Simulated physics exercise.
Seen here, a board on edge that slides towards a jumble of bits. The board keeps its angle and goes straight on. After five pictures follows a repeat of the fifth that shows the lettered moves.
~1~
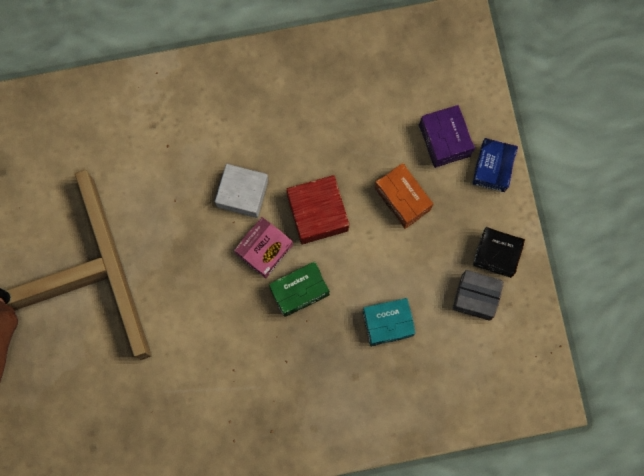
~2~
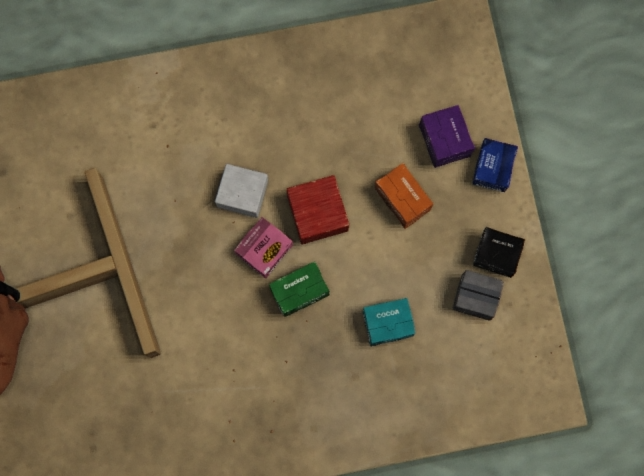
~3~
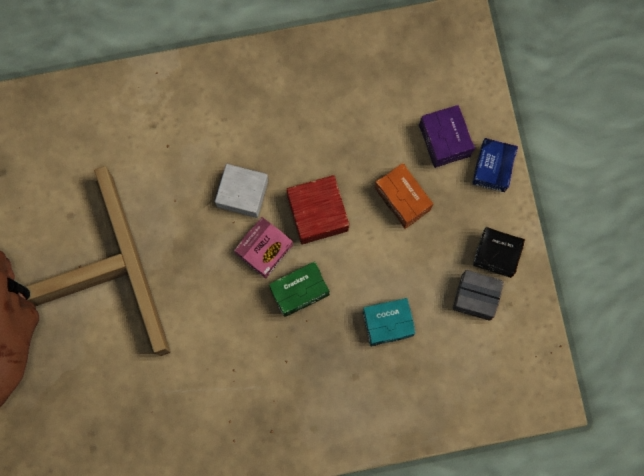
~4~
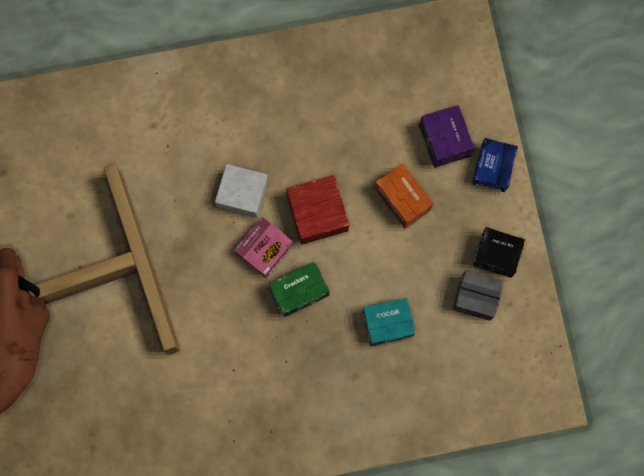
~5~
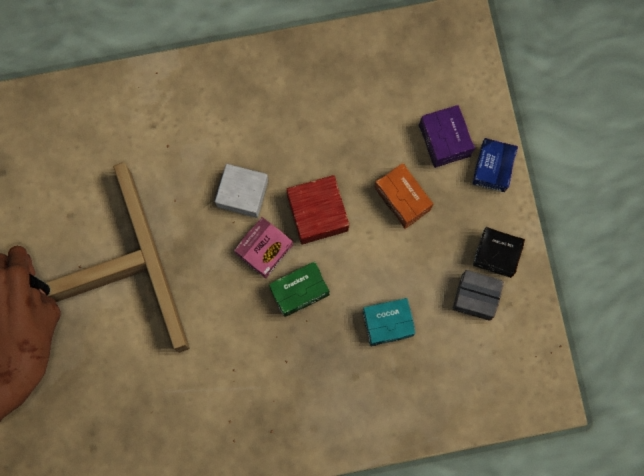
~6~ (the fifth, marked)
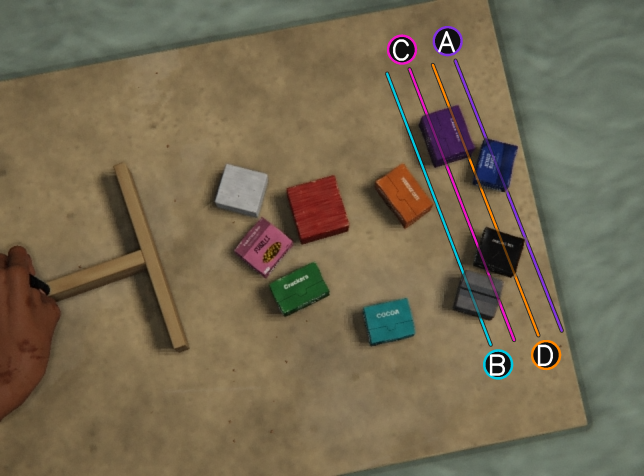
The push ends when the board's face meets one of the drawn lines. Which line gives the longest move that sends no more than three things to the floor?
No farther than C.
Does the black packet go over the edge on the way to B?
No.
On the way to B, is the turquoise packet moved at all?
By then, yes.
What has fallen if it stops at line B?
The blue box goes over.
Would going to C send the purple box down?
No.
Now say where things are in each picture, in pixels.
The first frame shows black packet (499, 252); red block (317, 210); turquoise packet (389, 322).
The second frame shows board (119, 260); blue box (495, 166).
The third frame shows board (129, 258); white block (242, 191).
The fourth frame shows board (139, 256); orange packet (404, 196).
The fifth frame shows board (149, 254); green packet (299, 290); black packet (499, 252); red block (317, 210).
On the copy, A at (507, 193); B at (438, 206); C at (461, 202); D at (485, 197).
On C. First, board (261, 232); white block (271, 178); green packet (315, 286).
Then, board (374, 211); purple box (454, 134); orange packet (443, 190).
Finally, board (460, 194); blue box over the edge; black packet over the edge; two fallen.
By contrast, A drops five; B is within the limit but short; D drops four.
